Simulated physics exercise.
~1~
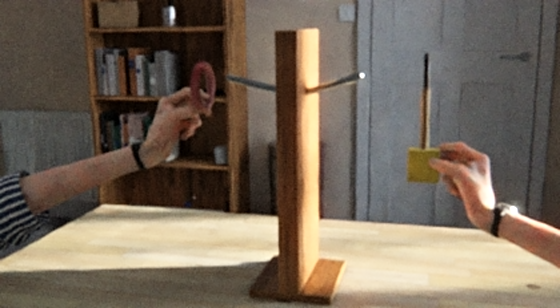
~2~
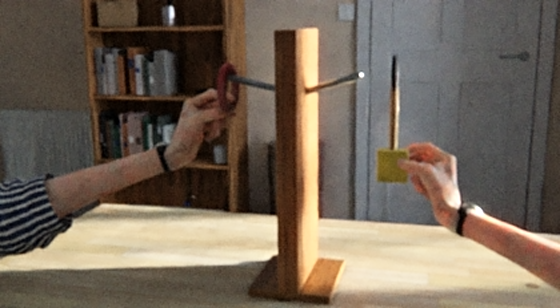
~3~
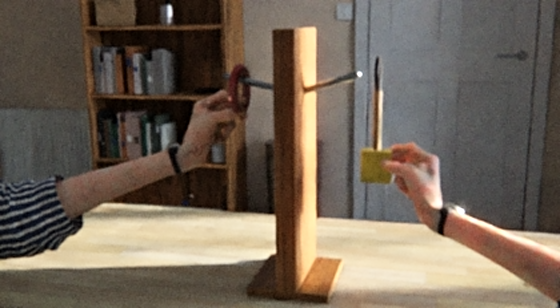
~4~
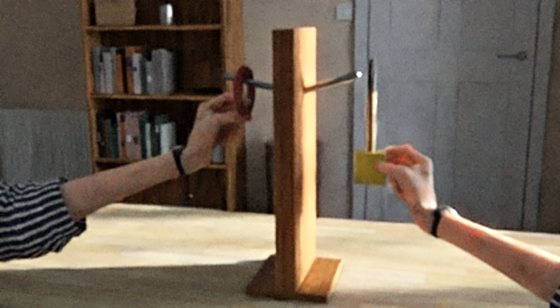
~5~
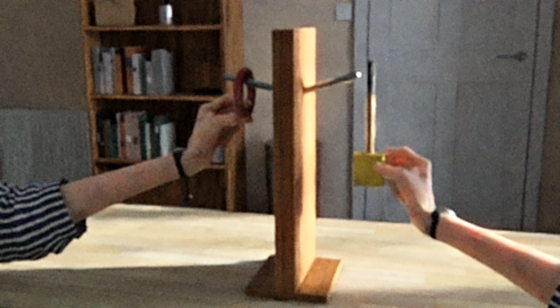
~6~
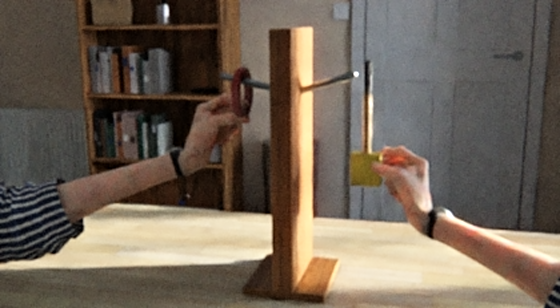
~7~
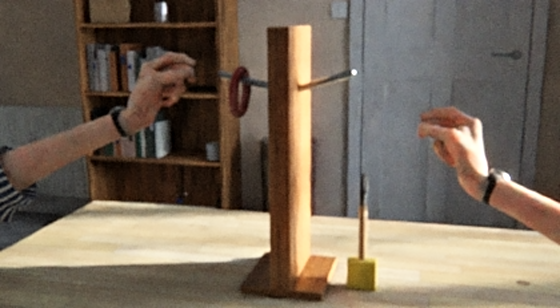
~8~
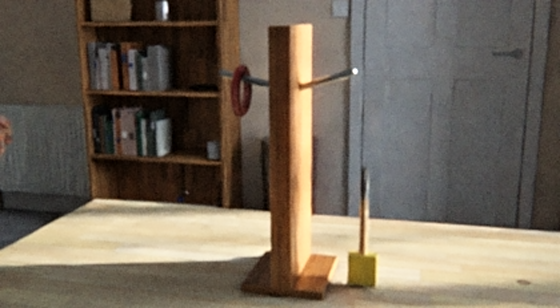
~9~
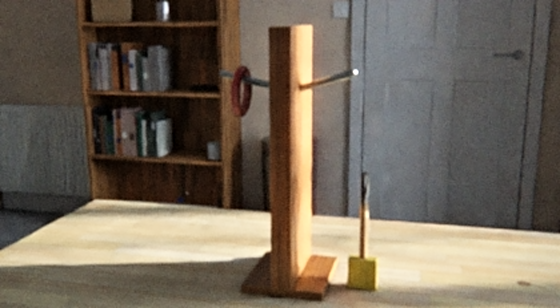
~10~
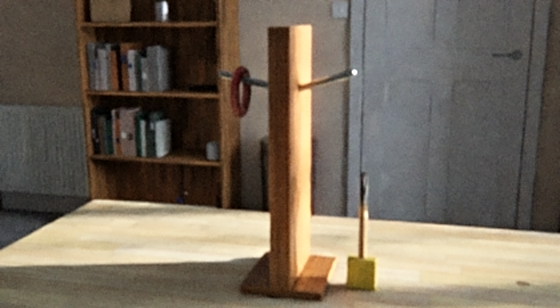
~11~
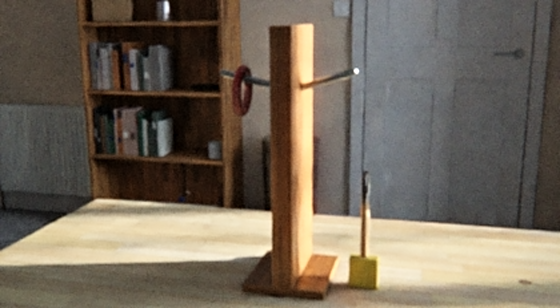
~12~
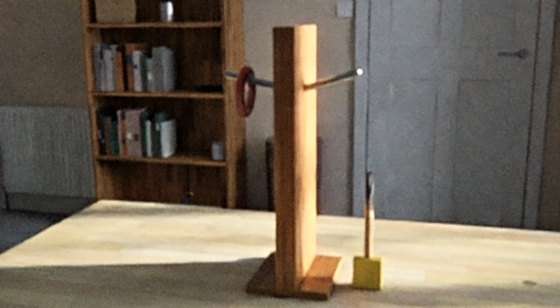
Two hands release a red ring, which stays on its peg, and a yellow-ended brush, which drops upright.
